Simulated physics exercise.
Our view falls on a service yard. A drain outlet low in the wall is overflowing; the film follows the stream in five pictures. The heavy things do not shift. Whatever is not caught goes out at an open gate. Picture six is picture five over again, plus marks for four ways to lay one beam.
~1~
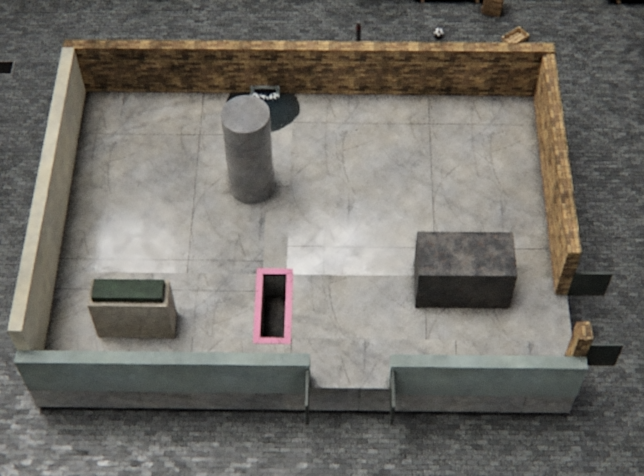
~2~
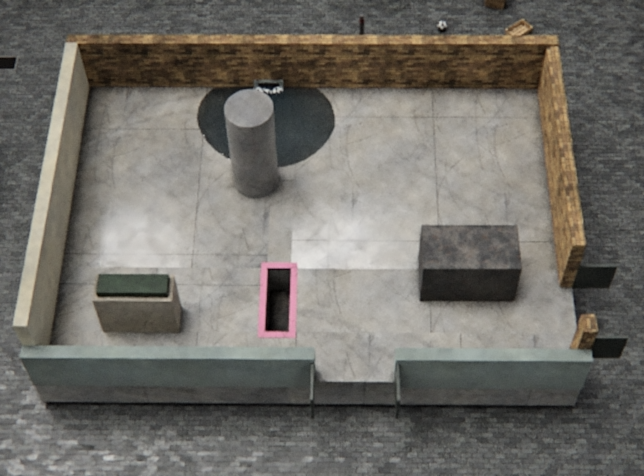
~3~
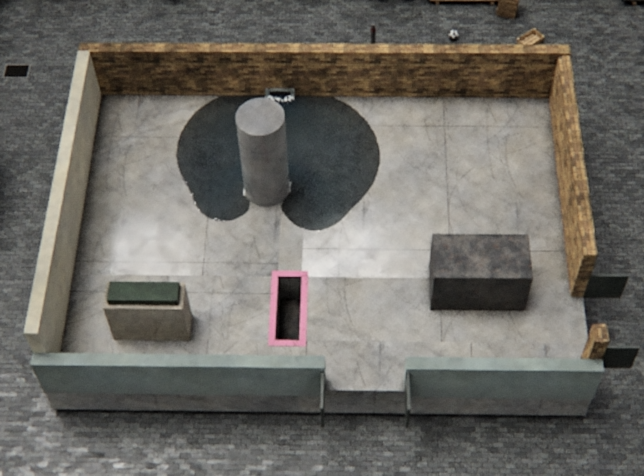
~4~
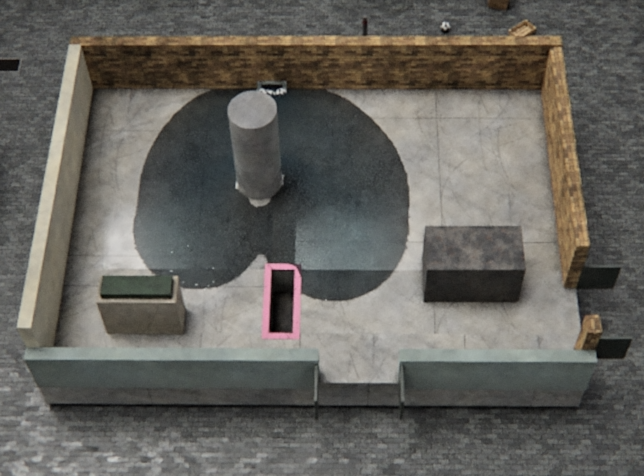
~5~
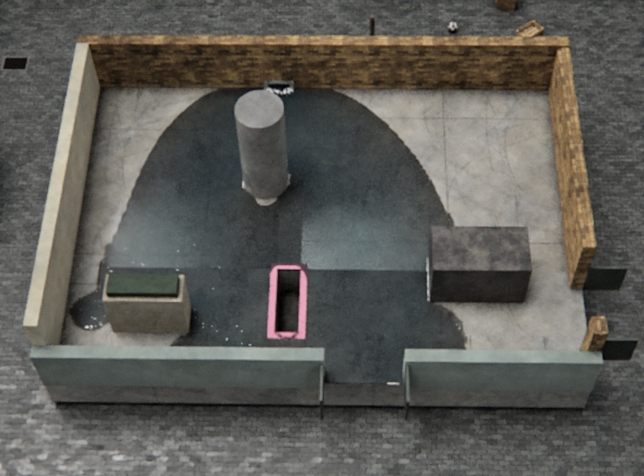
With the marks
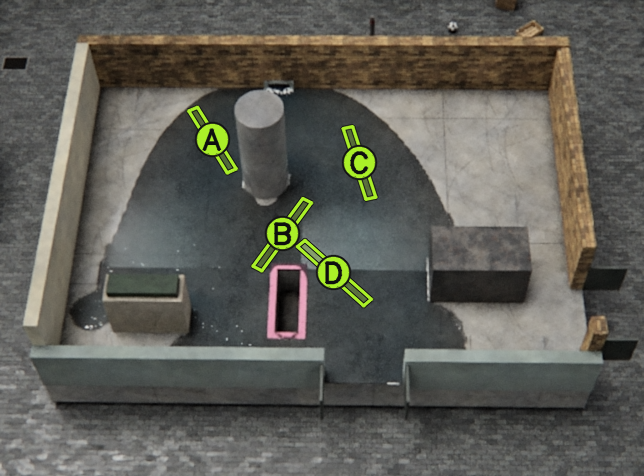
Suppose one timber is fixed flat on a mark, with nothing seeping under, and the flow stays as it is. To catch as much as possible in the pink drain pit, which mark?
The best position is C.
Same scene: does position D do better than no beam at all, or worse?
It is worse.
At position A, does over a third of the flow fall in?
No.
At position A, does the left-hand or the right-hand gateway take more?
The left gate.
On the marked copy, A from (193, 109) to (231, 170); B from (257, 268) to (307, 200); C from (347, 127) to (370, 198); D from (301, 243) to (367, 302).
If A is chosen, about 19 % of the stream runs into the pink drain pit, about 78 % out by the gates.
If B is chosen, about 16 % of the stream runs into the pink drain pit, about 82 % out by the gates.
If C is chosen, about 25 % of the stream runs into the pink drain pit, about 72 % out by the gates.
If D is chosen, about 14 % of the stream runs into the pink drain pit, about 84 % out by the gates.
